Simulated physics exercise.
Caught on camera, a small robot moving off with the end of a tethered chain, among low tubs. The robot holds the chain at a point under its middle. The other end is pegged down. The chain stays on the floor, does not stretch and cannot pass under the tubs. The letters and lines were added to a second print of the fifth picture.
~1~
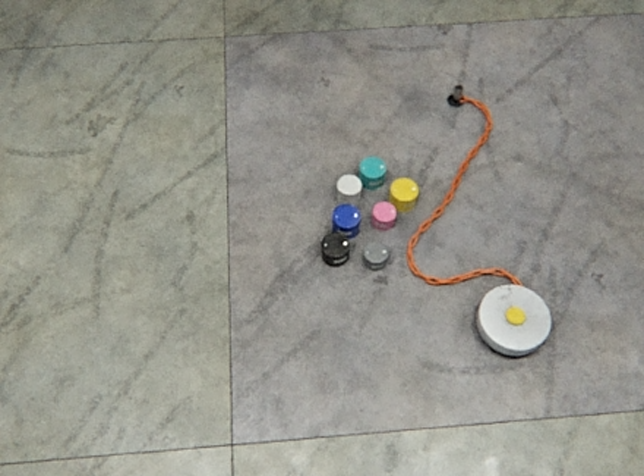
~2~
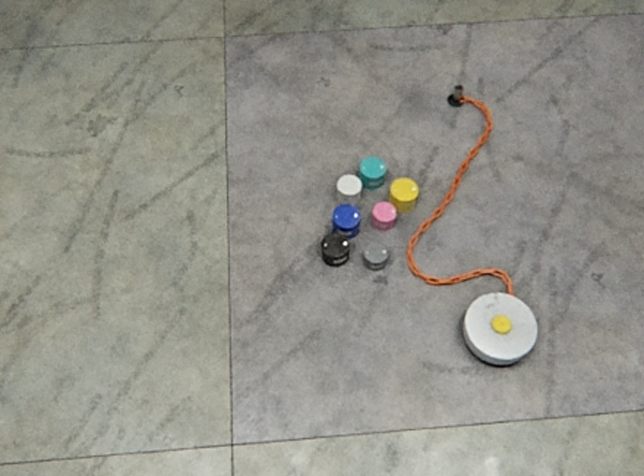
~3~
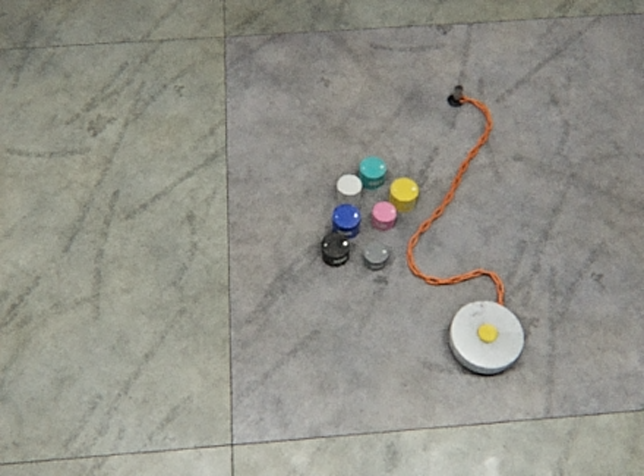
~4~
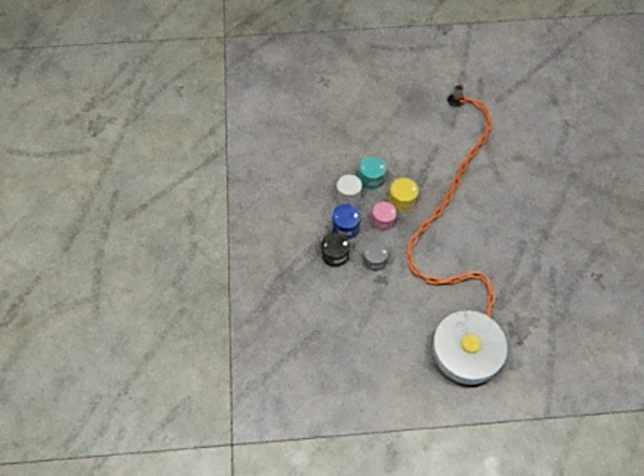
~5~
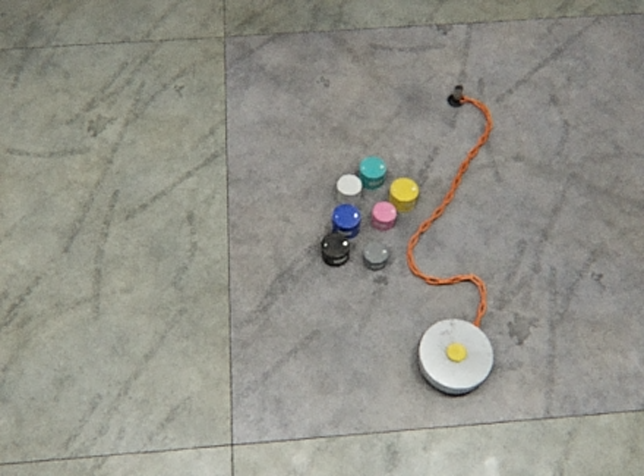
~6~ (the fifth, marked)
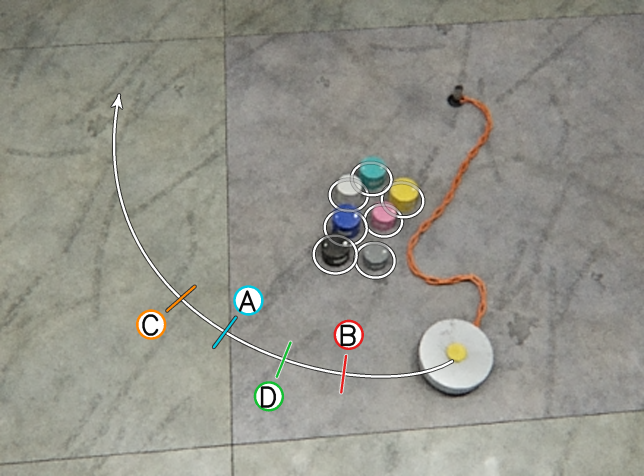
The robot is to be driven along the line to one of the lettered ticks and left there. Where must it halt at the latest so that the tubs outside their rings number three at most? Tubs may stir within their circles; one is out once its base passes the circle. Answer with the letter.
The limit holds up to C.
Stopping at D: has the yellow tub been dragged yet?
By then, no.
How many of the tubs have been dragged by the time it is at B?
The count is none.
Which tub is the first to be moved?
The grey one.
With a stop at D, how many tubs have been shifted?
The count is none.
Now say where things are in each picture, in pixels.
In the first picture, blue tub (346, 222); black tub (335, 250); white tub (349, 190).
In the second picture, robot (499, 329); turquoise tub (372, 173).
In the third picture, robot (485, 338); pink tub (384, 216).
In the fourth picture, robot (469, 348); yellow tub (403, 195).
In the fifth picture, robot (454, 357); black tub (335, 250); white tub (349, 190); turquoise tub (372, 173).
On the copy, A at (225, 332); B at (344, 374); C at (181, 299); D at (284, 359); the route from (452, 361) via (179, 297) to (119, 95).
On C. First, robot (350, 370).
Then, robot (248, 341).
Finally, robot (179, 294); grey tub (370, 251); one over the rings.
By contrast, A is within the limit but short; B is within the limit but short; D is within the limit but short.
